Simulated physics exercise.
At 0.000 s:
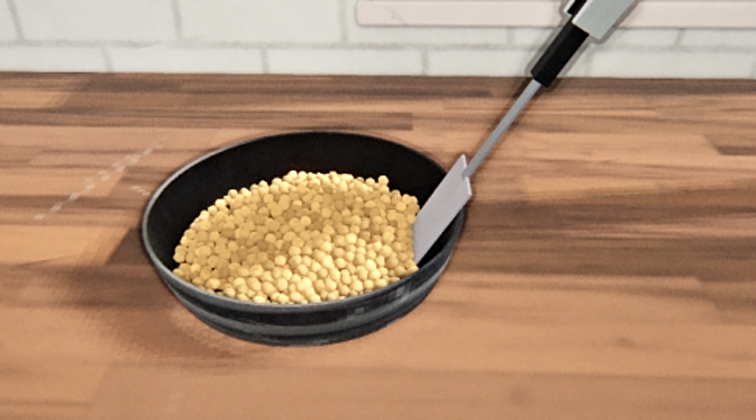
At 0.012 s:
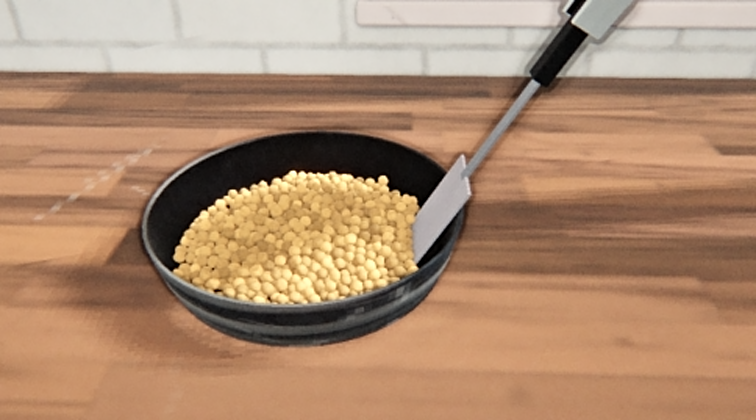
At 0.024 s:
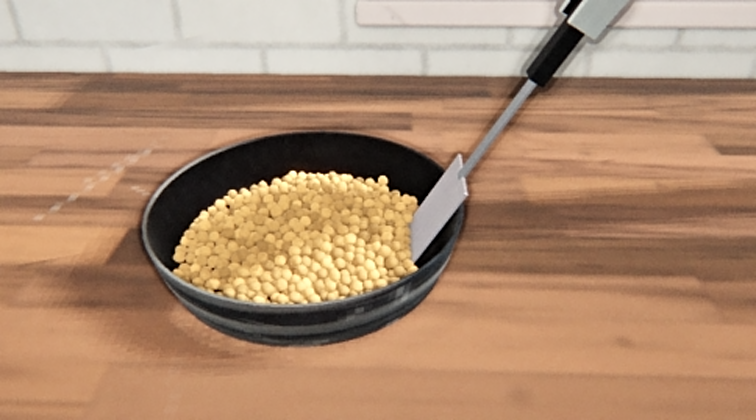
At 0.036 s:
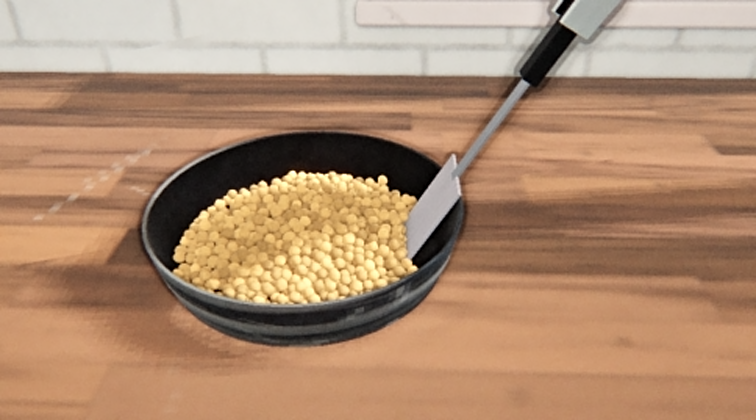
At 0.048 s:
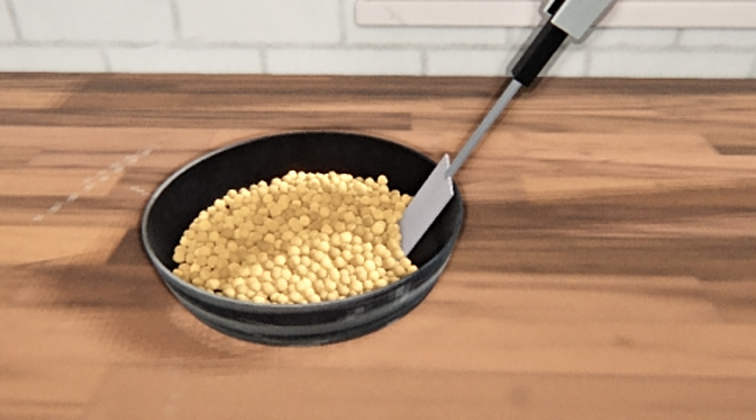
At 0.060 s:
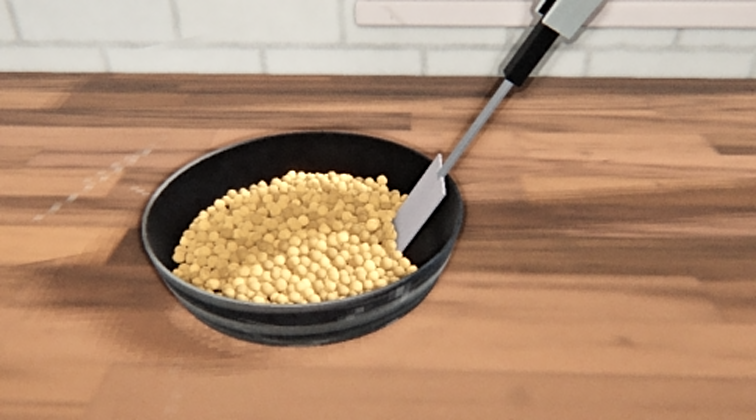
On a wooden countertop, a gripper-held paddle shifting slightly left inside a black frying pan heaped with yellow chickpeas, which barely move.
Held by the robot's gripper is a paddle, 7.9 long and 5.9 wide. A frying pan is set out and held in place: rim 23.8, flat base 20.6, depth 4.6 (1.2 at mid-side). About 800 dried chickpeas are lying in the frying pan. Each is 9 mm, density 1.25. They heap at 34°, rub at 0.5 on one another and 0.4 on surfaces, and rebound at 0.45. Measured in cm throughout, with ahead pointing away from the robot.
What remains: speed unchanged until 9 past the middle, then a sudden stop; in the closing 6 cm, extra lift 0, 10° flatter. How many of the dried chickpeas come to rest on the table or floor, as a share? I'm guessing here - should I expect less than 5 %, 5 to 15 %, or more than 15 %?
You should expect less than 5 %.
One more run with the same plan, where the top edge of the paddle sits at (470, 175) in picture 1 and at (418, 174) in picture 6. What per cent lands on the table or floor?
Roughly 5 percent ends up there.
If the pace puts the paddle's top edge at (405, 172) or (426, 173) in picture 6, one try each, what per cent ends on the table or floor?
5 % and 0 %.
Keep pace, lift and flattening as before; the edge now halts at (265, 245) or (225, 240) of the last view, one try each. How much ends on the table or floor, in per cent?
0 % and 0 %.
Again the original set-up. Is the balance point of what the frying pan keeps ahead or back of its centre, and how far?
Roughly 3.5 centimetres ahead.
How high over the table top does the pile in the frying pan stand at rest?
Roughly 5.5 centimetres.
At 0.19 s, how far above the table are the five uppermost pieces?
Estimated height above table: Approx. 4 cm.
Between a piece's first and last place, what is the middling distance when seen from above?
2 cm.
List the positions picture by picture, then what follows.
The first picture shows the paddle top edge at (467, 173), sloping 60°; upper third of the load around (312, 231), from x 175 to 430, top at y 175; 804 in the frying pan.
The second picture shows the paddle top edge at (466, 173), sloping 60°; upper third of the load around (312, 231), from x 175 to 430, top at y 175.
The third picture shows the paddle top edge at (463, 173), sloping 60°; upper third of the load around (314, 231), from x 175 to 430, top at y 175.
The fourth picture shows the paddle top edge at (457, 173), sloping 60°; upper third of the load around (316, 230), from x 175 to 430, top at y 175.
The fifth picture shows the paddle top edge at (450, 173), sloping 60°; upper third of the load around (317, 230), from x 175 to 430, top at y 175.
The sixth picture shows the paddle top edge at (442, 173), sloping 60°; upper third of the load around (319, 230), from x 175 to 430, top at y 175; 804 in the frying pan.
After 0.19 s, sloping 60°, highest piece 4 above the table; 804 in the frying pan.
After 0.32 s, sloping 56°, highest piece 5 above the table; 804 in the frying pan.
After 0.58 s, sloping 50°, highest piece 5 above the table; 803 in the frying pan, 1 on the blade or in flight.
After 1.63 s, sloping 50°, highest piece 5 above the table; 803 in the frying pan, 1 on the table or floor.
In the end, 803 in the frying pan, 1 on the table or floor. That is 0 % on the table or floor.
